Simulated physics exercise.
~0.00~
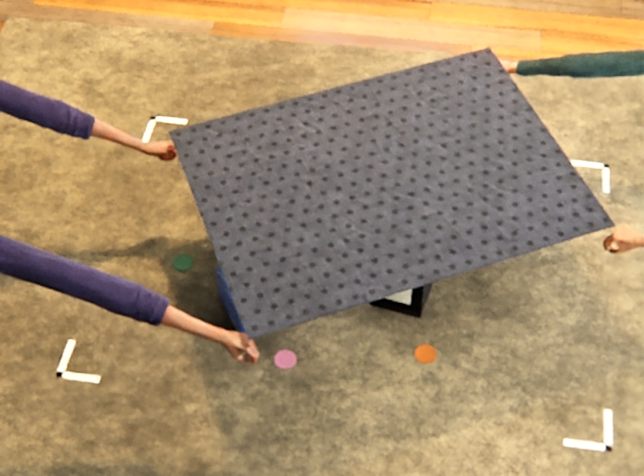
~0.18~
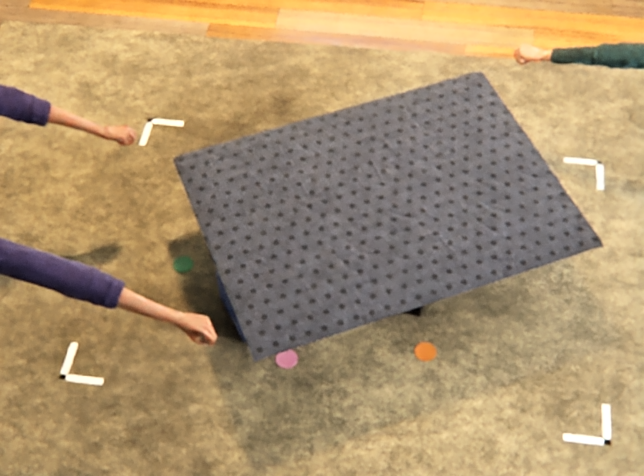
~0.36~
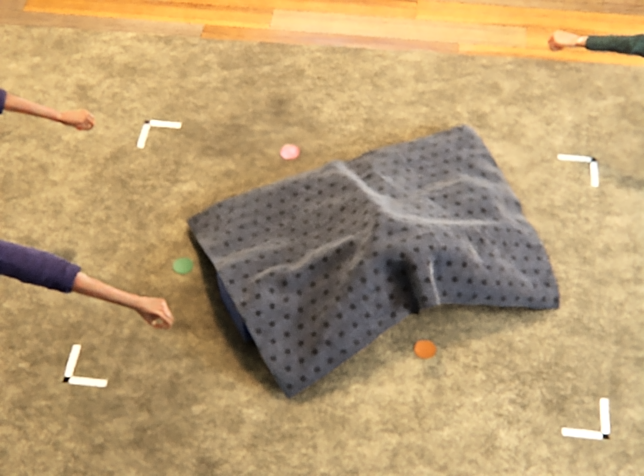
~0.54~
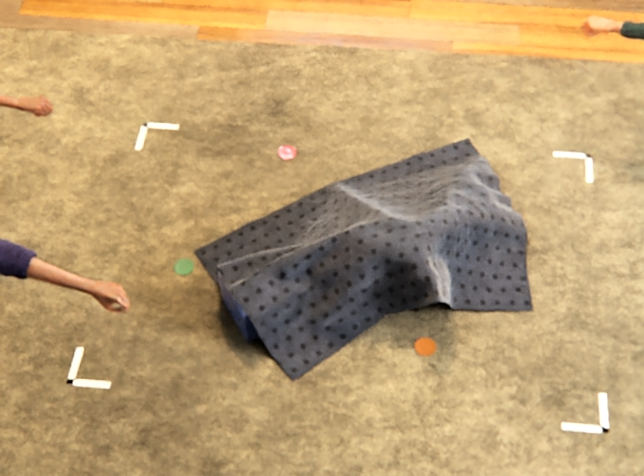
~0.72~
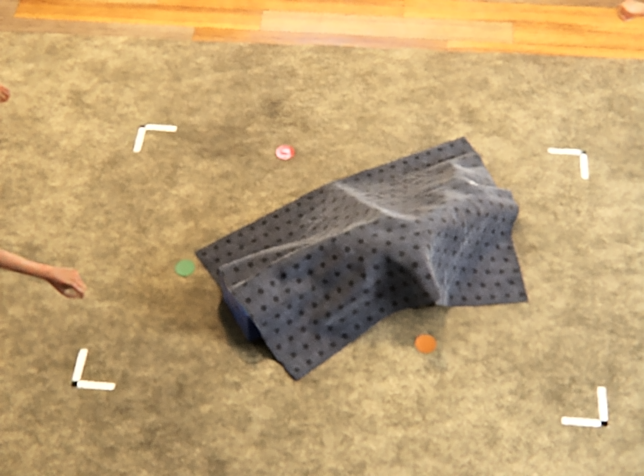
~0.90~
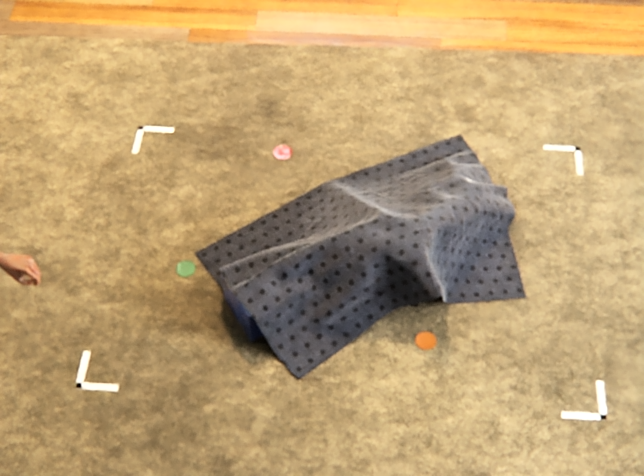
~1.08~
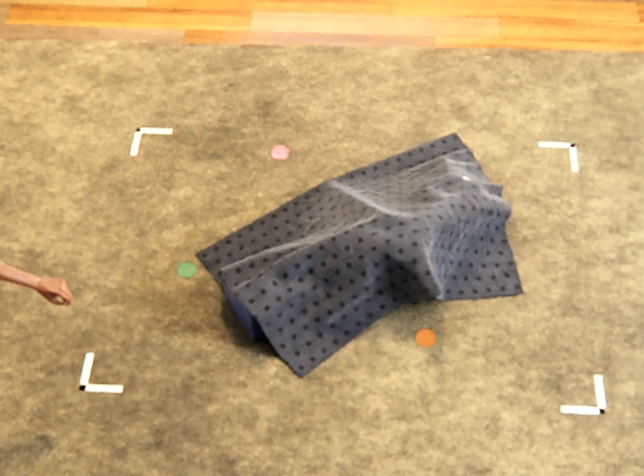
A dark spotted sheet, held flat by hands on both sides, dropped when they let go and sagged over a blue crate and other upright things, covering a pink disc in front and revealing another behind, while green and orange discs stayed in the open.
